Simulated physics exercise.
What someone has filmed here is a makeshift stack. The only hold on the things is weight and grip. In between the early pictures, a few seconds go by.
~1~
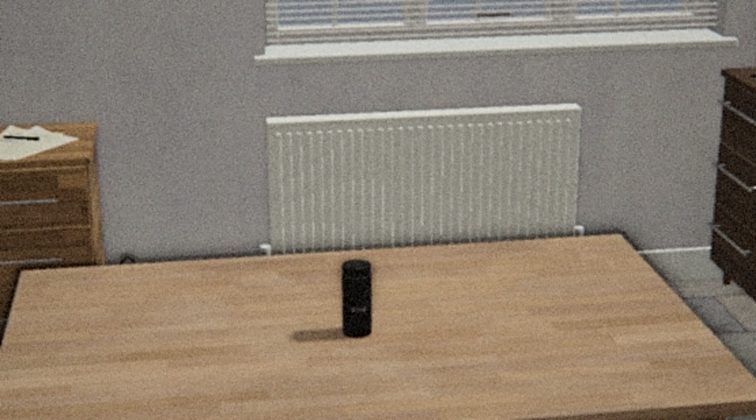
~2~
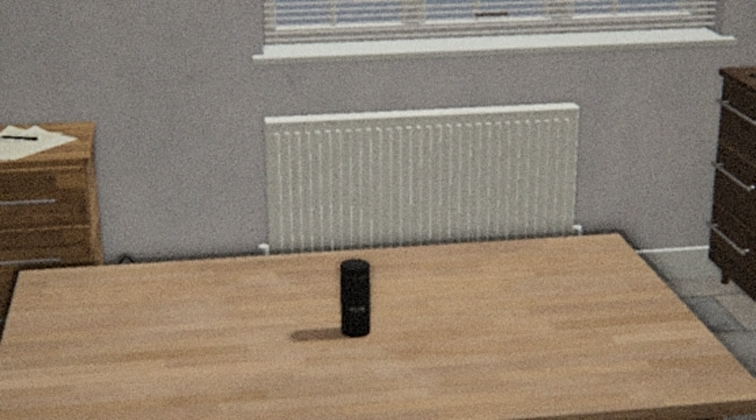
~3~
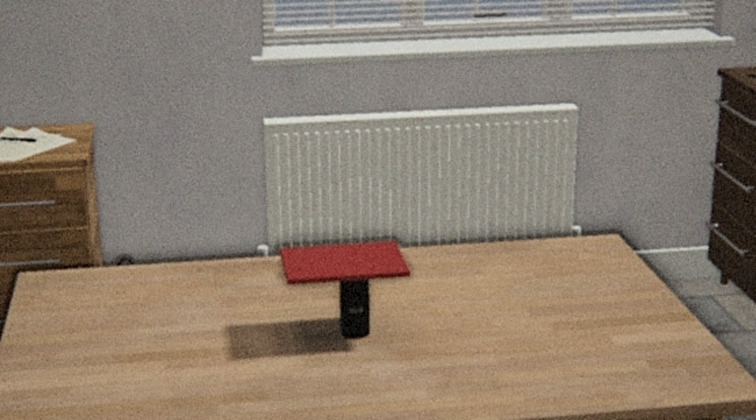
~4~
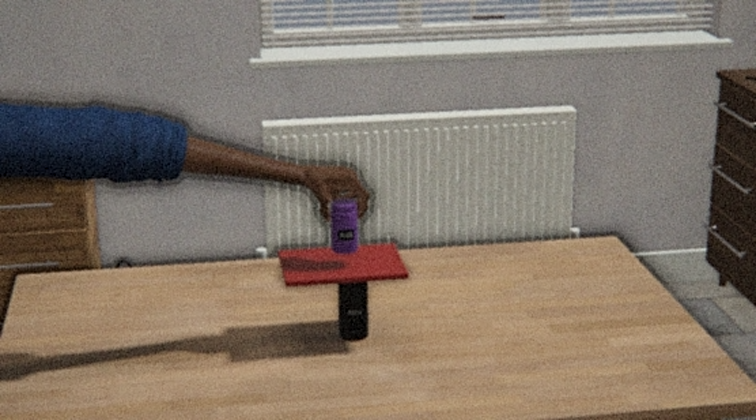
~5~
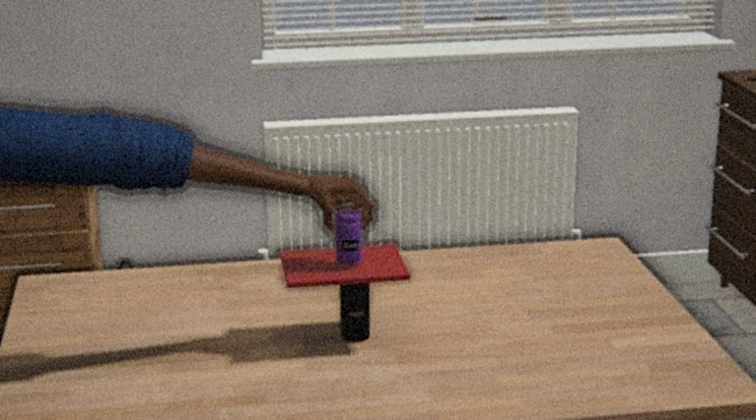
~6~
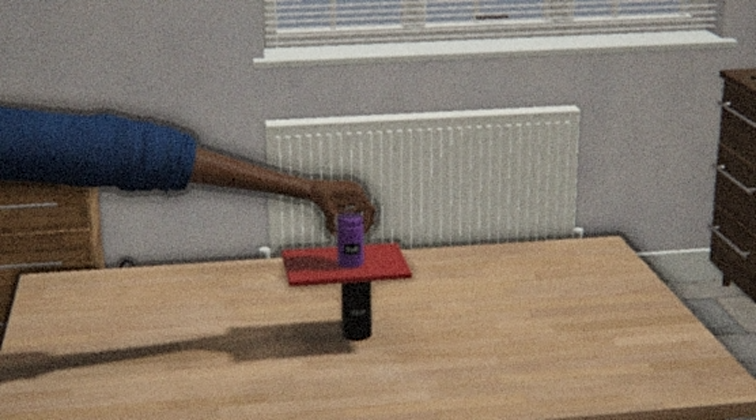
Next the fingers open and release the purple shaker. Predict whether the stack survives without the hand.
My guess is it stays in place.
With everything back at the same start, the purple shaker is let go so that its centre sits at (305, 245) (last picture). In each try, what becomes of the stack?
Topples.
Then, 0.50 s past the last view, nothing moves.
Then, 1.40 s past the last view, purple shaker resting near (350, 241).
Finally, all 3 still in place. Final places as the last picture's camera would see them, purple shaker near (350, 241). The stack holds.
